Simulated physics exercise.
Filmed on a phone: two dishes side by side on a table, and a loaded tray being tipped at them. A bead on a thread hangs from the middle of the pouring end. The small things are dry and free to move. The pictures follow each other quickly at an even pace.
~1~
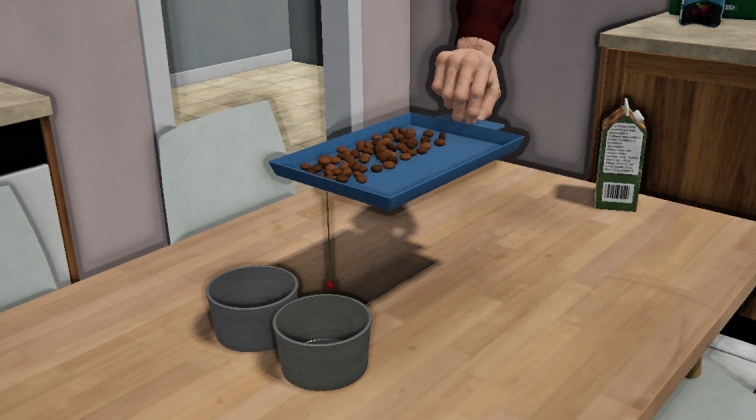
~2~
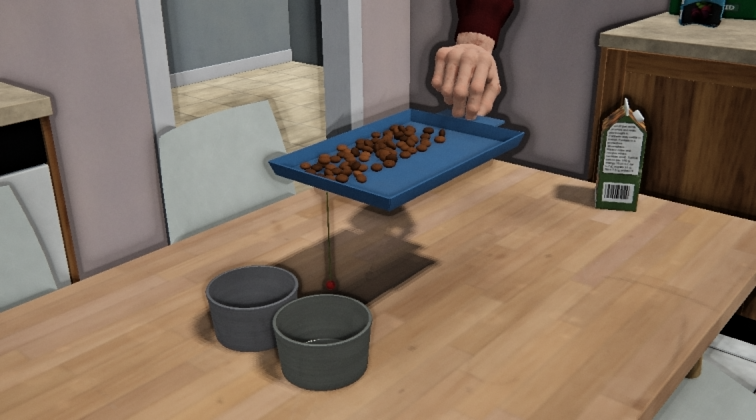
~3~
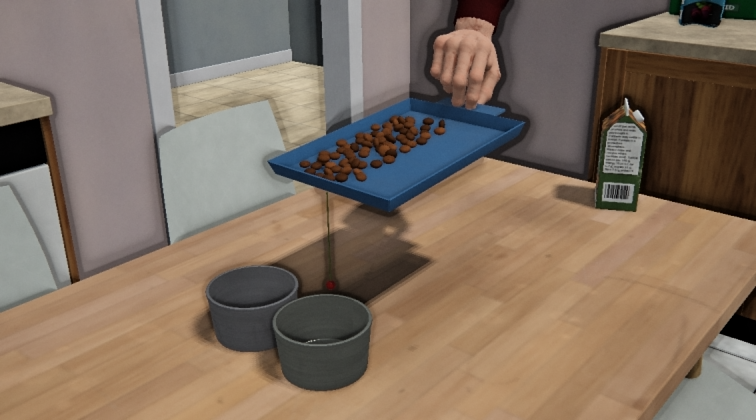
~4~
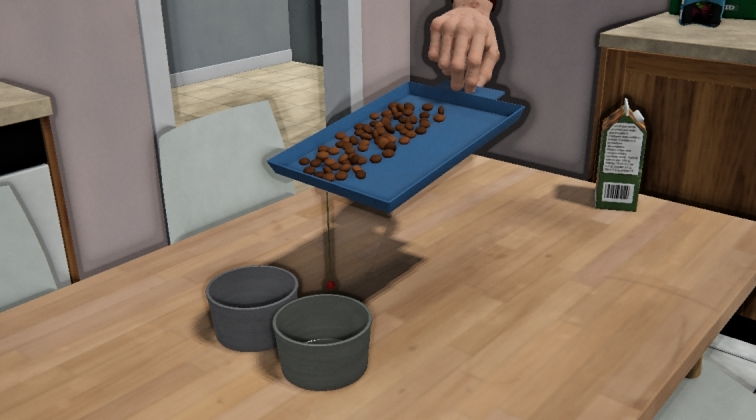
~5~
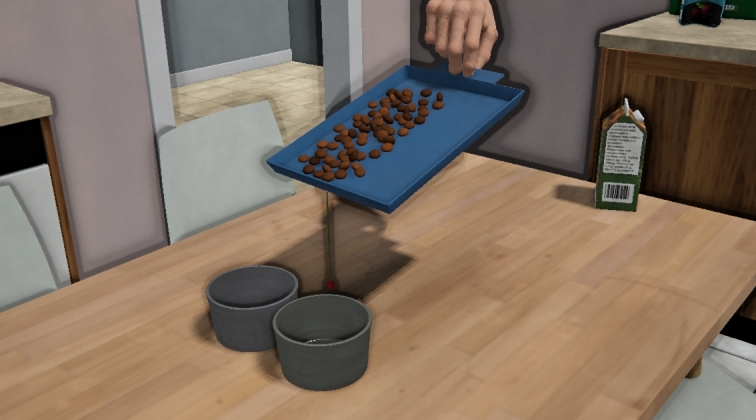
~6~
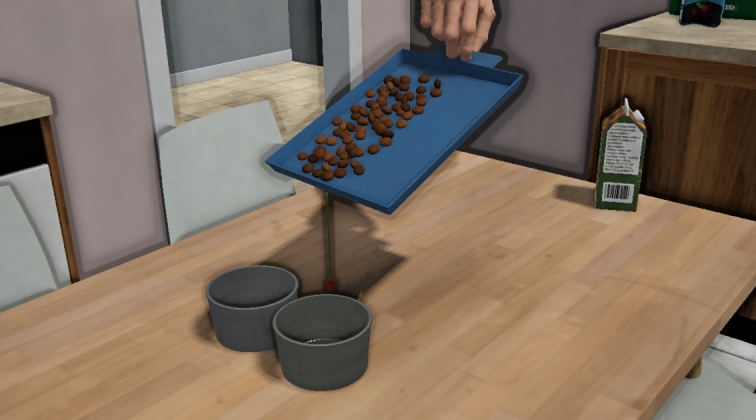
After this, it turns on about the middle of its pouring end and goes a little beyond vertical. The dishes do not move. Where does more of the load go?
It favours the right-hand dish.
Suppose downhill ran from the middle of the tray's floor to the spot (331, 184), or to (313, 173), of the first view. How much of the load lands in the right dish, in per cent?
Roughly 30 per cent, and 0 per cent.
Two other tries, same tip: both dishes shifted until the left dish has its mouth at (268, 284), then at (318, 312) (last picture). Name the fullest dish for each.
At the first place the dish on the right, at the second the left one.
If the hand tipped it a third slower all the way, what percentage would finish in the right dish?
Close to 60 per cent.
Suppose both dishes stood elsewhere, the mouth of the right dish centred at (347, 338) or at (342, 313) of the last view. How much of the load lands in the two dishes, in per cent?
In turn 90 and 60 in a hundred.
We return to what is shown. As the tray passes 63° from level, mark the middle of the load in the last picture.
Roughly at (325, 175).
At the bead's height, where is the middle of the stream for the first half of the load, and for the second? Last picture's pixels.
Around (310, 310) and then (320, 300).
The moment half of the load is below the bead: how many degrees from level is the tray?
At about 90°.
Shortly afterwards, tray tipped steeply; all but a few on the tray; only a few in the air.
Next, tray tipped past a quarter turn; a little on the tray; near a third in the right dish; a little in the left dish; near a quarter outside both; near a quarter in the air.
Some moments later, tray tipped past a quarter turn; near half in the right dish; a little in the left dish; near a third outside both.
In the end, tray tipped past a quarter turn; near half in the right dish; a little in the left dish; near a third outside both.
